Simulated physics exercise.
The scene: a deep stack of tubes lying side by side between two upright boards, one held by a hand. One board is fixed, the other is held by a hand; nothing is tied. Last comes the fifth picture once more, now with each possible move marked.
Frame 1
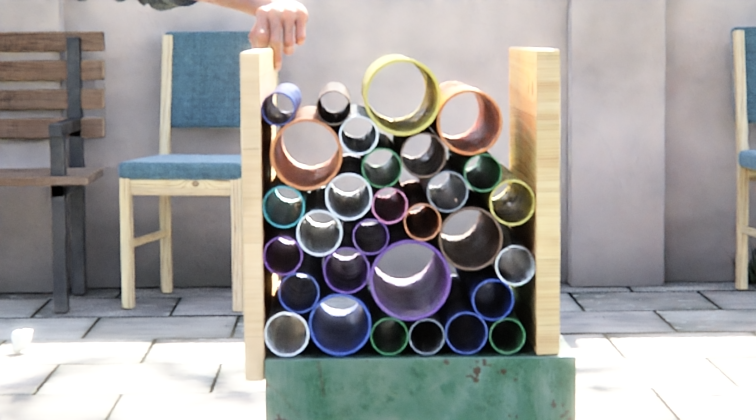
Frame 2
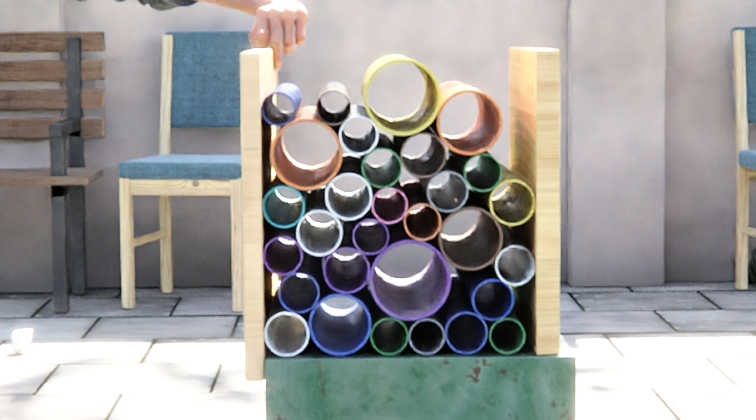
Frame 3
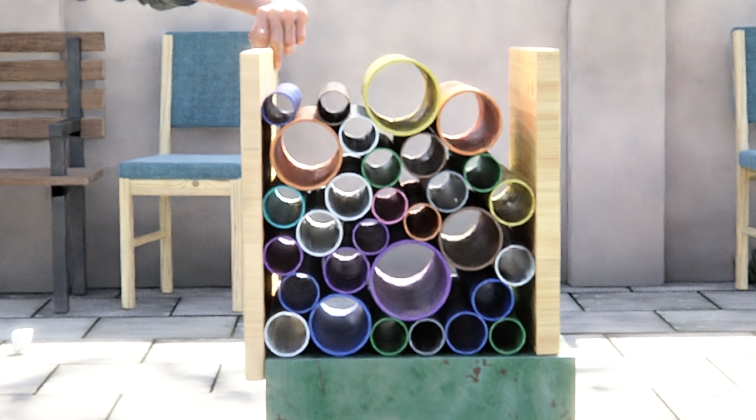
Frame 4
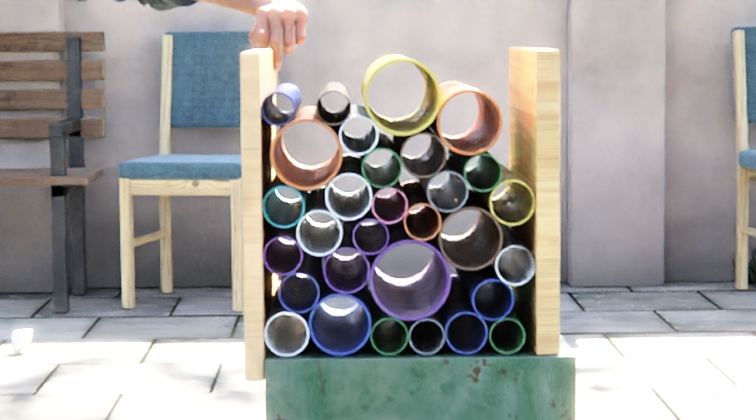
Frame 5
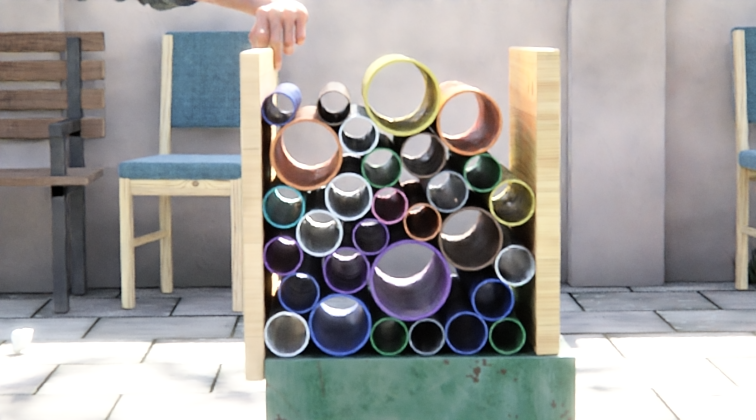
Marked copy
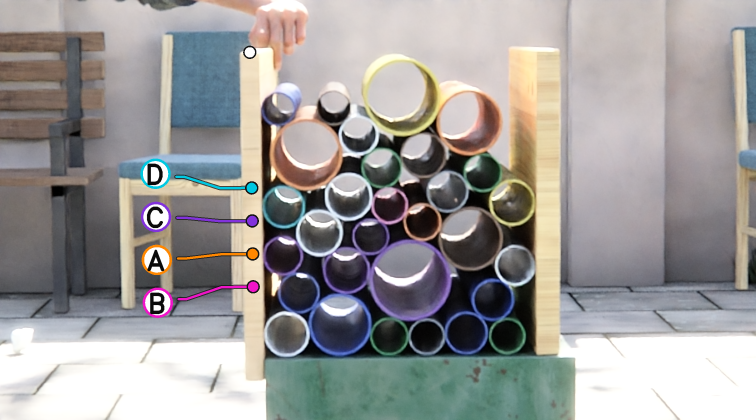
A hand reaches in from the top left and rests on the left of two upright wooden boards, seen straight on from the front on a sunlit paved patio. Between the boards, above a green base, lies a deep stack of blue, purple, green, orange, yellow and white tubes, with chairs and a pale wall behind. The hand, tubes and camera show no visible movement throughout.
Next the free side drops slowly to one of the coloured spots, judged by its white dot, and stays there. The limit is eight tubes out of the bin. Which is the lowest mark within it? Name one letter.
Lower it to A and no more.
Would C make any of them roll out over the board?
Yes.
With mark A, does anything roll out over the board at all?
Yes, at A.
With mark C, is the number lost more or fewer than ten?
At C, fewer than ten.
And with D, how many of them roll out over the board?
At D the number is one.
On the marked copy, A at (252, 254); B at (253, 287); C at (252, 221); D at (251, 188); the white dot at (249, 52).
With A. Early on, top of the board (262, 149).
Further on, top of the board (263, 252).
At the end, top of the board (263, 253), six out over the board.
As for the rest, B more than eight out over the board; C one out over the board; D one out over the board.
